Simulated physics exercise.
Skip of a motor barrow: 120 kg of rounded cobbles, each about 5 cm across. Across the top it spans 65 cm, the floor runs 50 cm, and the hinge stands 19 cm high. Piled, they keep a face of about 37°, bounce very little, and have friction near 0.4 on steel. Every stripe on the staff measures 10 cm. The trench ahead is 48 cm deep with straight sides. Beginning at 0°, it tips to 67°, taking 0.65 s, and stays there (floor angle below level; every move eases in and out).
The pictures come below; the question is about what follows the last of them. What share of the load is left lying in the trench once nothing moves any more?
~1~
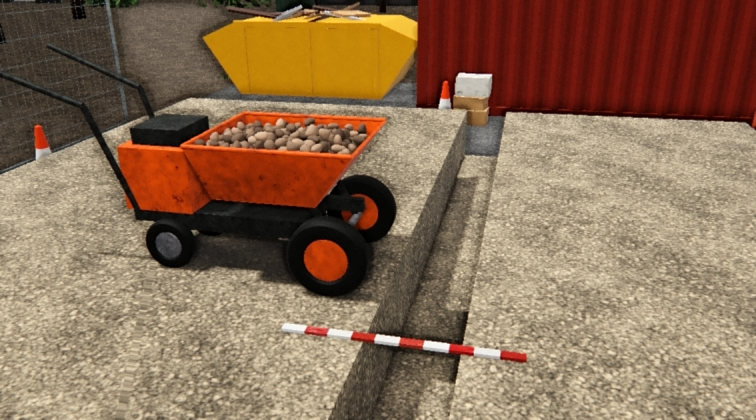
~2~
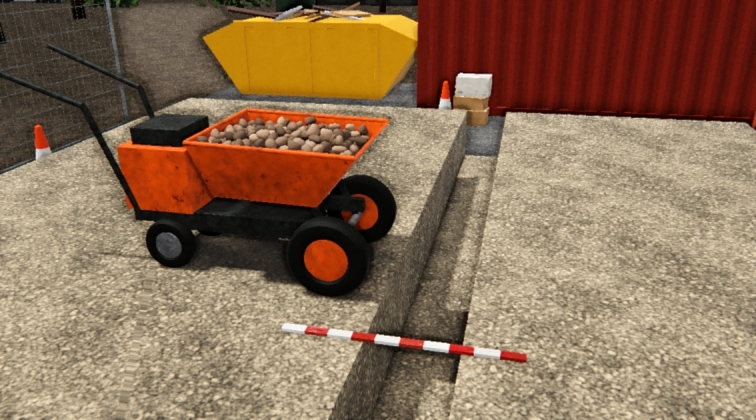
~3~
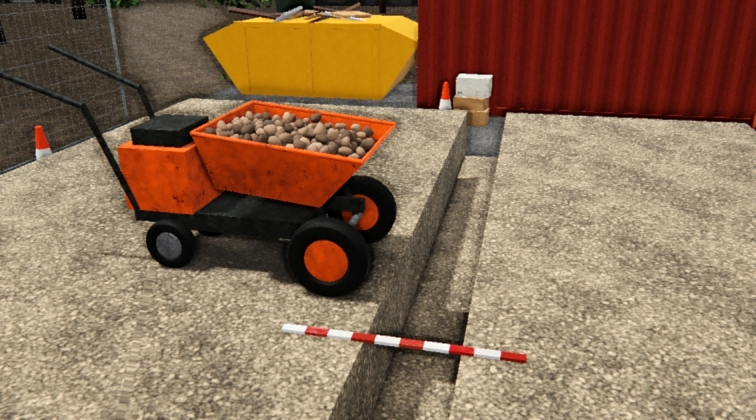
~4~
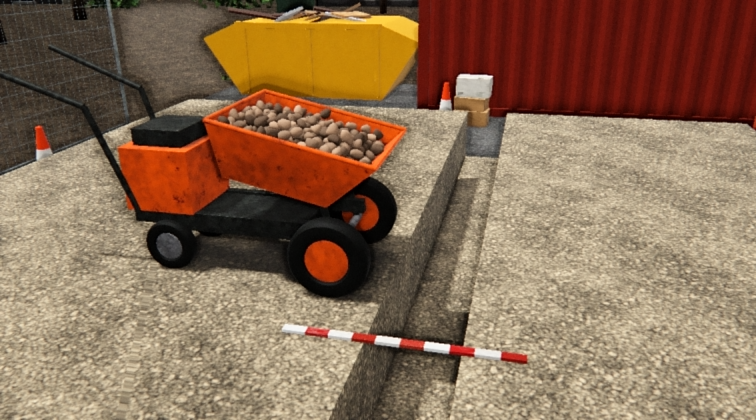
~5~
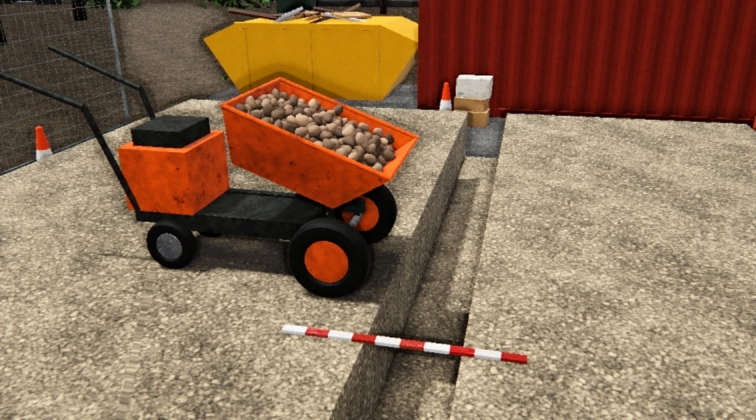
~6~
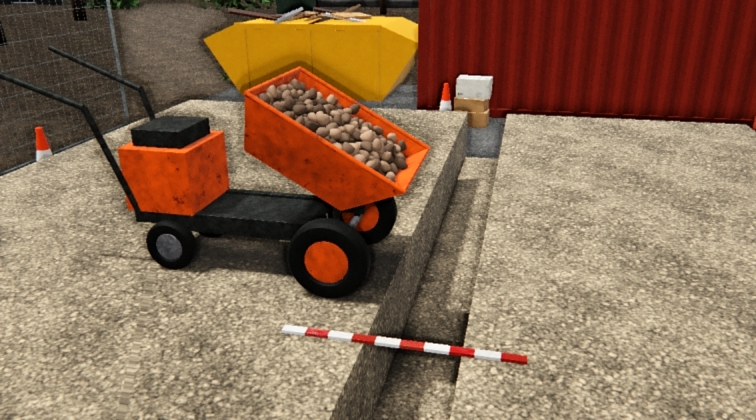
About 36 per cent.
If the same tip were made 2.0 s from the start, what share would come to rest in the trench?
That works out at about 60 in a hundred.
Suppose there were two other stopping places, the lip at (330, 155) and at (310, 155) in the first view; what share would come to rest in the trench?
Result: Close to 55 then close to 70 per cent.
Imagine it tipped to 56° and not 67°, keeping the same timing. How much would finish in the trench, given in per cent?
About 20%.
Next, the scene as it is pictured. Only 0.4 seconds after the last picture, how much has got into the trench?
5 per cent or so by then.
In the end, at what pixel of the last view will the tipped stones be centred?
Roughly (508, 282), I'd say.
Then, 0.2 s after the last picture the floor is at 57°, 100 % in the skip; the foremost stones are at (434, 201).
Then, 0.4 s after the last picture the floor is at 67°, 74 % in the skip, 7 % in the trench, 19 % past the trench; the foremost stones are at (519, 280).
Then, 0.8 s after the last picture the floor is at 67°, 28 % in the skip, 9 % in the trench, 63 % past the trench; the foremost stones are at (686, 308).
Then, 2.8 s after the last picture the floor is at 67°, 0 % in the skip, 36 % in the trench, 64 % past the trench; the foremost stones are past the picture's edge.
